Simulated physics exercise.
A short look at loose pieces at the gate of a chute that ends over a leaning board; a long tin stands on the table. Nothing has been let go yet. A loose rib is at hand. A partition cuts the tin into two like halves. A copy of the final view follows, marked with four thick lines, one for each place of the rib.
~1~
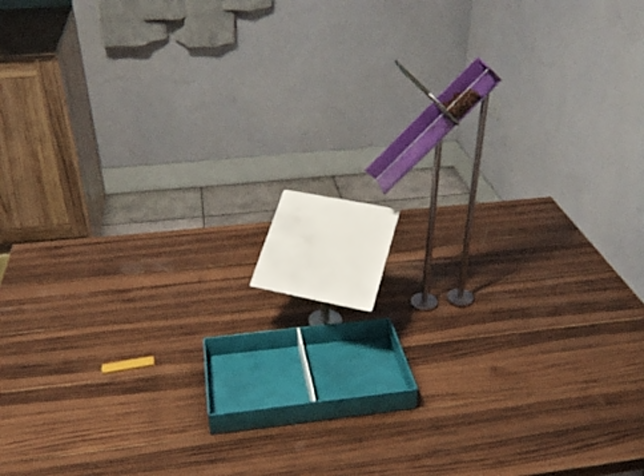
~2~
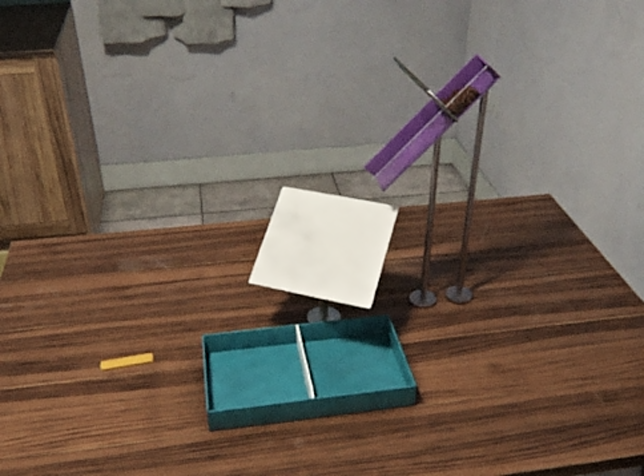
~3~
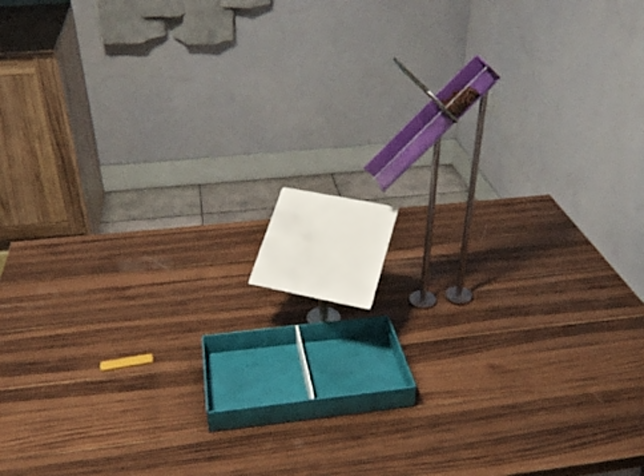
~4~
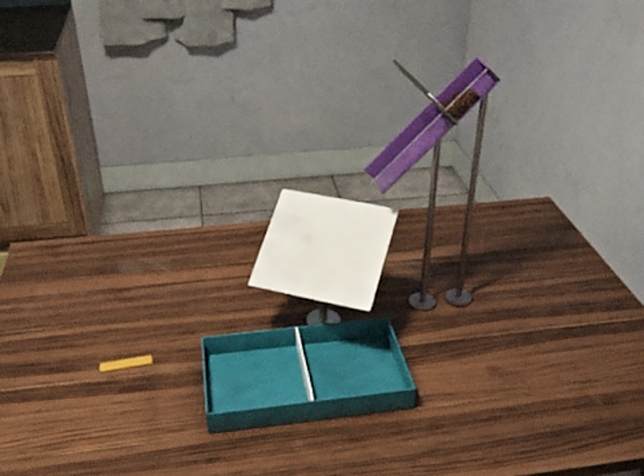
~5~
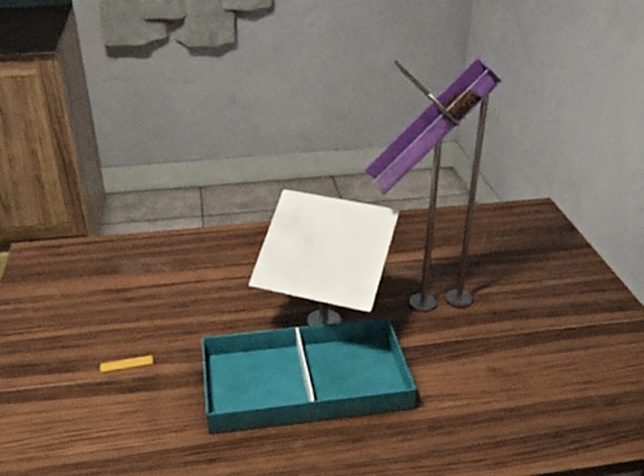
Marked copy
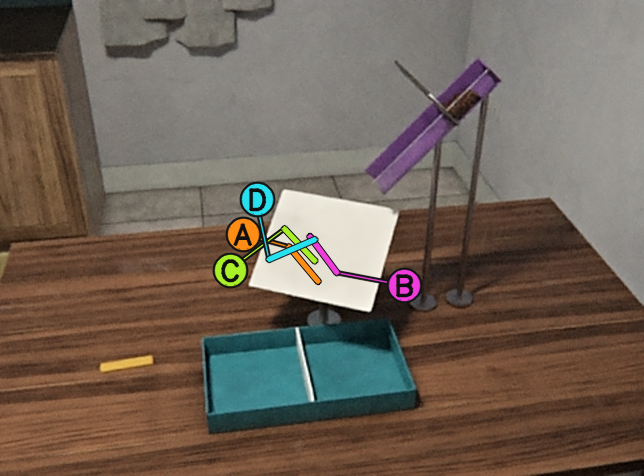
In a grey-walled room with a pale tiled floor, a dark wood-grain table is seen from slightly above, a wooden cabinet behind it at left. A purple chute with small brown pieces behind a thin gate slants down leftward on two rods at right, above a tilted cream board, with a divided teal tray in front and a yellow strip at left. Nothing on the table moves; the view only jitters very slightly.
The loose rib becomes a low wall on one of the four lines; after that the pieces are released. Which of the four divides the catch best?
C.
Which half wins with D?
The left half.
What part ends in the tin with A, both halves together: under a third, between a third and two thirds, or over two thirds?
Line A gives over two thirds.
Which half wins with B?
Right.
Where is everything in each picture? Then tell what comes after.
Load behind the gate at (460, 101), allspice berries; lip of the chute at (381, 188), sloping fairly steeply, in the first frame.
Middle of the board at (324, 244), tilted fairly steeply; middle of its low edge at (308, 295); of its high edge at (339, 196), in the second frame.
Front corners of the tin at (207, 412) and (415, 386); front end of its middle wall at (314, 399); gate still shut at (435, 99), in the third frame.
Middle of the load at (458, 101); lip at (380, 187), in the fourth frame.
Middle of the load at (459, 102); lip at (380, 188), in the fifth frame.
On the marked copy, line A from (289, 246) to (318, 281); line B from (309, 236) to (336, 272); line C from (284, 228) to (314, 260); line D from (314, 239) to (269, 259).
If A is chosen, of what is caught, a small part in the left half, nearly all in the right.
If B is chosen, of what is caught, a small part in the left half, most in the right.
If C is chosen, of what is caught, about half in the left half, about half in the right.
If D is chosen, of what is caught, nearly all in the left half, a stray few in the right.
